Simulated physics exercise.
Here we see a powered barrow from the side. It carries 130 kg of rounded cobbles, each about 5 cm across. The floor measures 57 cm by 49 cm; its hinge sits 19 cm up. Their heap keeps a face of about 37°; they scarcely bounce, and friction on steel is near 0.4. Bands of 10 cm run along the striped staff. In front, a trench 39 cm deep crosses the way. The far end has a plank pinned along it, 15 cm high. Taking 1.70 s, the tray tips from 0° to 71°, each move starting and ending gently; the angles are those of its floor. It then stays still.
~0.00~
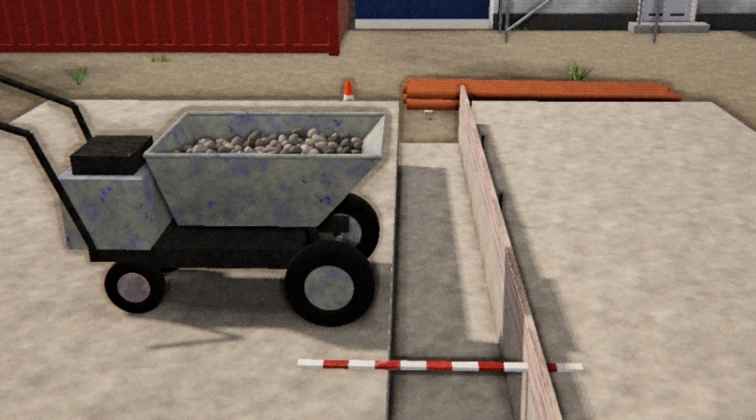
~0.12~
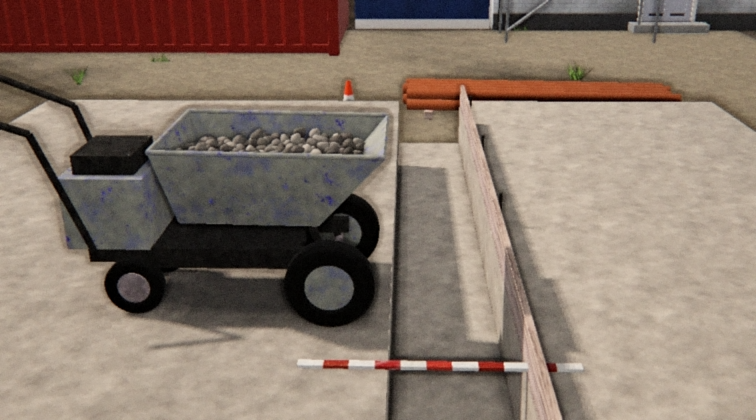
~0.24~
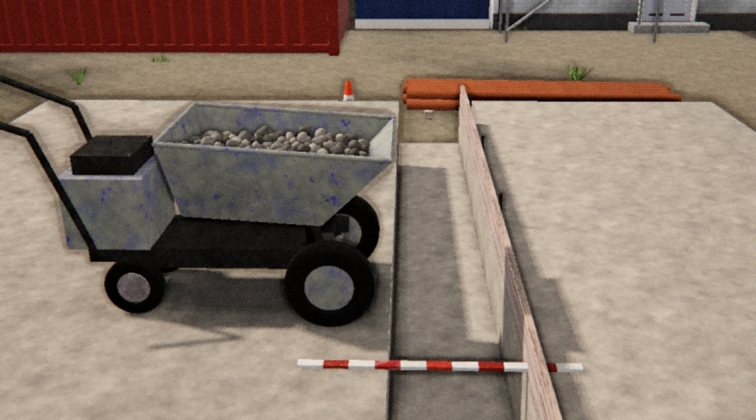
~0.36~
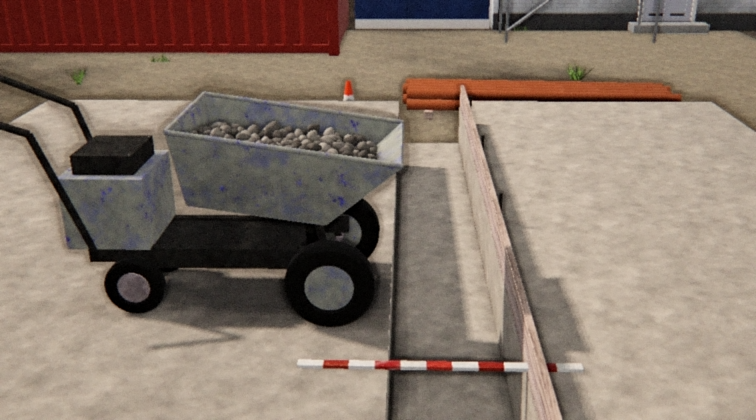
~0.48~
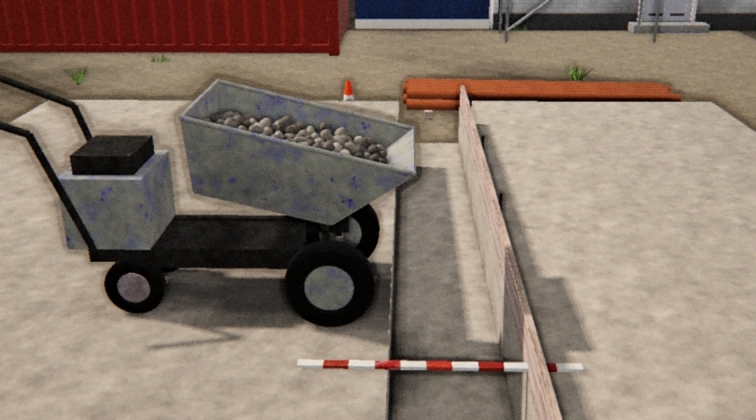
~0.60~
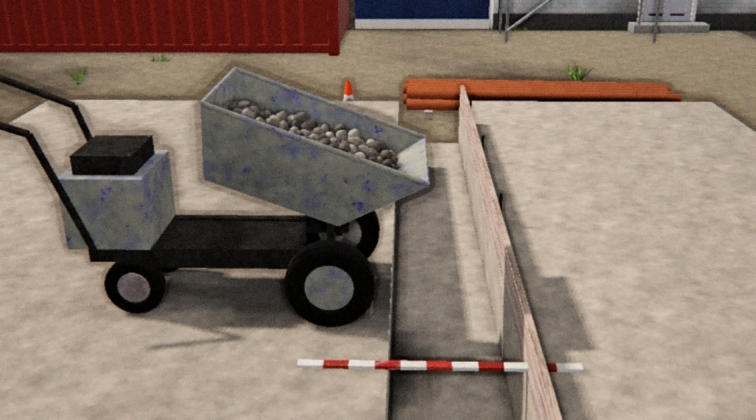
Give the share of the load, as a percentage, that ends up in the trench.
75 %.
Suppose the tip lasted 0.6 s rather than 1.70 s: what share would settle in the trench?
I'd put it at some 55 in a hundred.
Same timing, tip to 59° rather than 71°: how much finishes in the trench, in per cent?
Some 60 in a hundred, I'd say.
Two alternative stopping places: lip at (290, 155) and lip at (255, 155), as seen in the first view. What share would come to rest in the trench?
I'd say some 100 per cent and some 95 per cent.
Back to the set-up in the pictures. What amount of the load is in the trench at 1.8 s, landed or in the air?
Some 35 per cent.
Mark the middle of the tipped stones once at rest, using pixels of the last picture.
Near (481, 352).
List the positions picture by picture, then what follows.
The tray is at 0°, its lip at (382, 157); the top of the load is at (290, 143), in the first picture.
Lip at (384, 158), floor tilted 1°, highest stones at (282, 142); the stones move at 0.1 m/s on average, in the second picture.
The tray is at 4°, its lip at (392, 161); the top of the load is at (247, 140); the stones move at 0.3 m/s on average, in the third picture.
The tray is at 8°, its lip at (402, 166); the top of the load is at (240, 132); the stones move at 0.4 m/s on average, in the fourth picture.
Lip at (415, 174), floor tilted 14°, highest stones at (226, 120); the stones move at 0.5 m/s on average, in the fifth picture.
Lip at (429, 185), floor tilted 20°, highest stones at (241, 109); the stones move at 0.5 m/s on average, in the sixth picture.
After 1.3 s the floor is at 60°; 100 % in the tray; the foremost stones are at (479, 235).
After 1.8 s the floor is at 71°; 49 % in the tray, 34 % in the trench, 17 % past the trench; the foremost stones are at (601, 287).
After 2.2 s the floor is at 71°; 20 % in the tray, 56 % in the trench, 24 % past the trench; the foremost stones are at (661, 288).
After 4.1 s the floor is at 71°; 0 % in the tray, 75 % in the trench, 25 % past the trench; the foremost stones are at (684, 288).
